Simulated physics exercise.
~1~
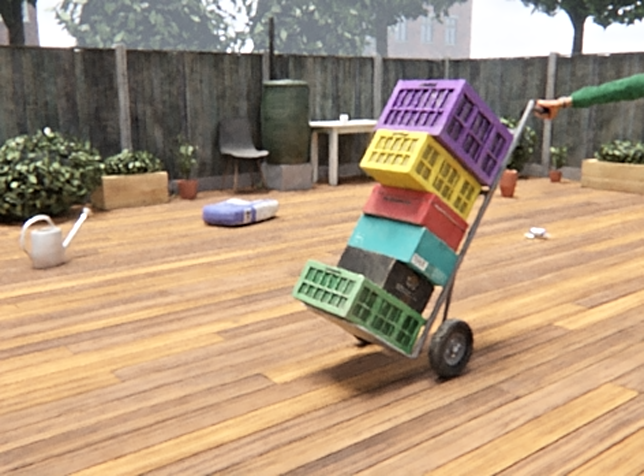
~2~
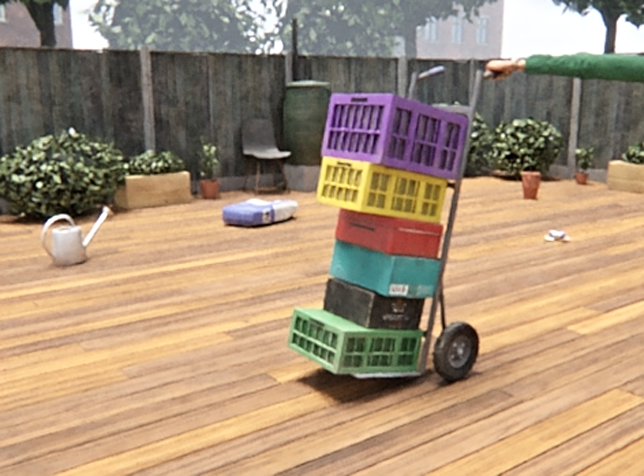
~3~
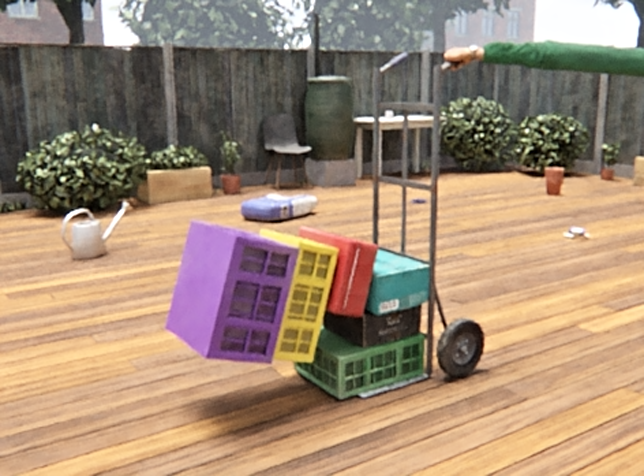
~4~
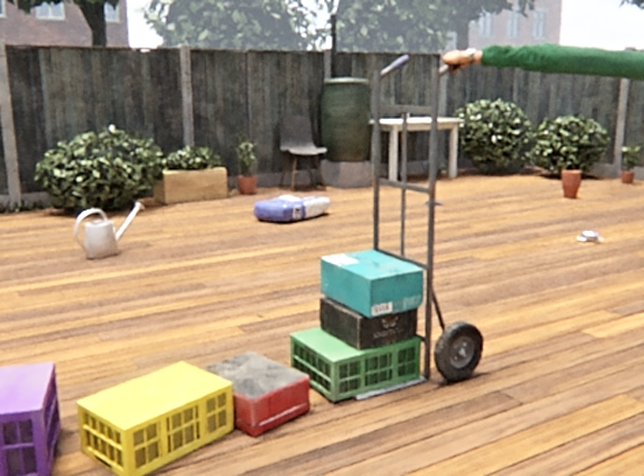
A hand truck stacked with crates and boxes, its handle held by a green-sleeved arm, tilts forward to upright on a wooden deck; the purple crate, yellow crate and red toolbox topple left onto the boards, while the turquoise, black and green items stay stacked.
